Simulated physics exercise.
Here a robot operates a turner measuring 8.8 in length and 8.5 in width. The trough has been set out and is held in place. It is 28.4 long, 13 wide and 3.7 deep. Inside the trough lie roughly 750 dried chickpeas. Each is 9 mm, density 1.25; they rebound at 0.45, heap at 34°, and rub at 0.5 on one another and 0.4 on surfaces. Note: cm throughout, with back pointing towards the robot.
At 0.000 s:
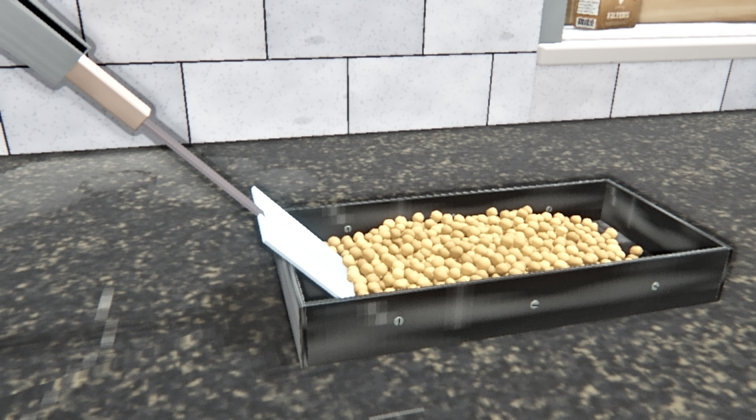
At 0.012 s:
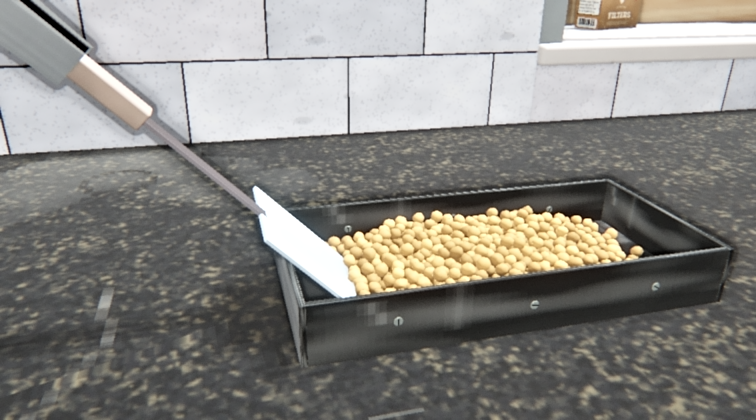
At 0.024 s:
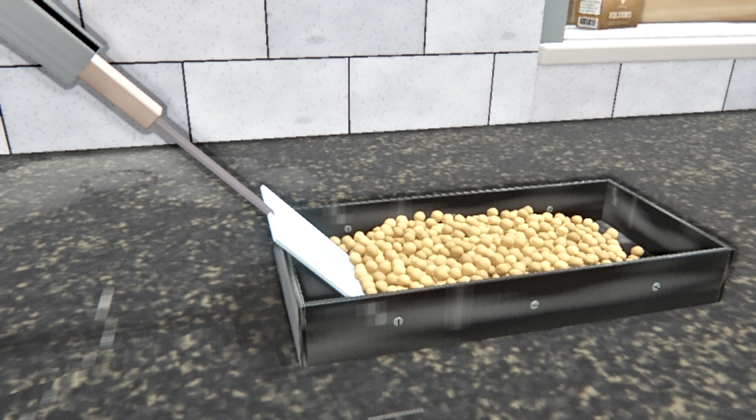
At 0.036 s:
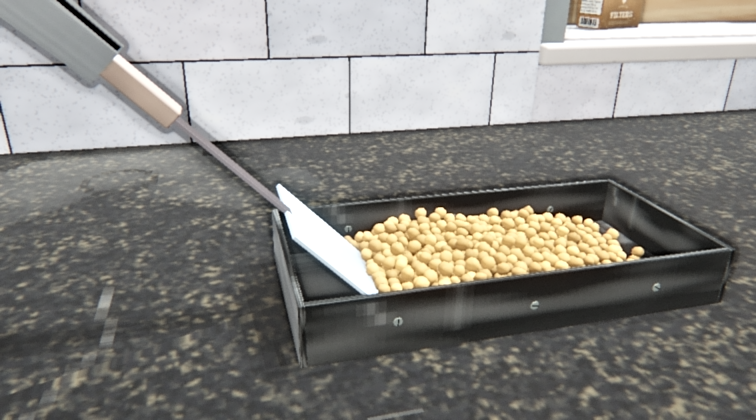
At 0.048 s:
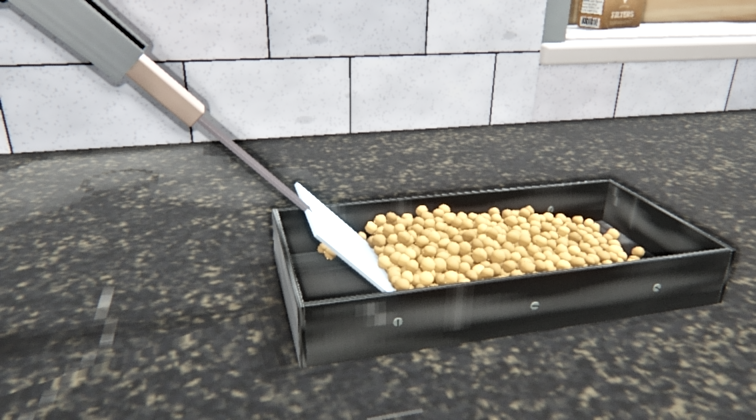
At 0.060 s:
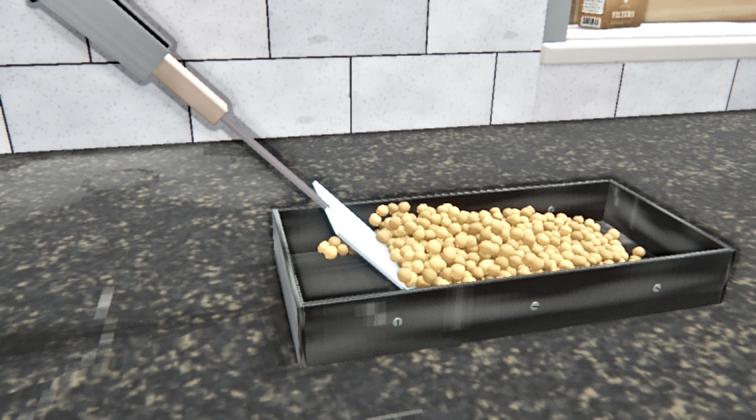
A robot-held turner rested at the left end of a black trough of chickpeas, then slid a short way right, pushing some together while a few slipped behind its blade.
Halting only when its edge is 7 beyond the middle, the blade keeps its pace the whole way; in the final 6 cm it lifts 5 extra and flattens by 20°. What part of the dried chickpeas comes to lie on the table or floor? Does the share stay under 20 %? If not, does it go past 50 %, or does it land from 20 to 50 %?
No, it lands from 20 to 50 %.
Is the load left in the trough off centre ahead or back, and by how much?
The balance point lies close to 6.5 cm ahead.
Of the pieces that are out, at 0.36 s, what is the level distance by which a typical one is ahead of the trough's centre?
The distance is around 24 cm.
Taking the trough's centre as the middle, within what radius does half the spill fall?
It's around 38 cm.
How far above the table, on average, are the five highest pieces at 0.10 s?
7 cm.
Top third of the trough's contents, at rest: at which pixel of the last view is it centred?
The centre sits close to (614, 240).
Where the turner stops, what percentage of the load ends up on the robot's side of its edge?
Roughly 35 per cent of the load.
By 0.10 s, sloping 46°, highest piece 8 above the table; 753 in the trough, 1 on the blade or in flight.
By 0.14 s, sloping 40°, highest piece 9 above the table; 751 in the trough, 3 on the blade or in flight.
By 0.36 s, sloping 26°, highest piece 5 above the table; 550 in the trough, 195 on the table or floor, 9 on the blade or in flight.
By 1.41 s, sloping 26°, highest piece 3 above the table; 550 in the trough, 204 on the table or floor.
Final count, 550 in the trough, 204 on the table or floor. That is 27 % on the table or floor.
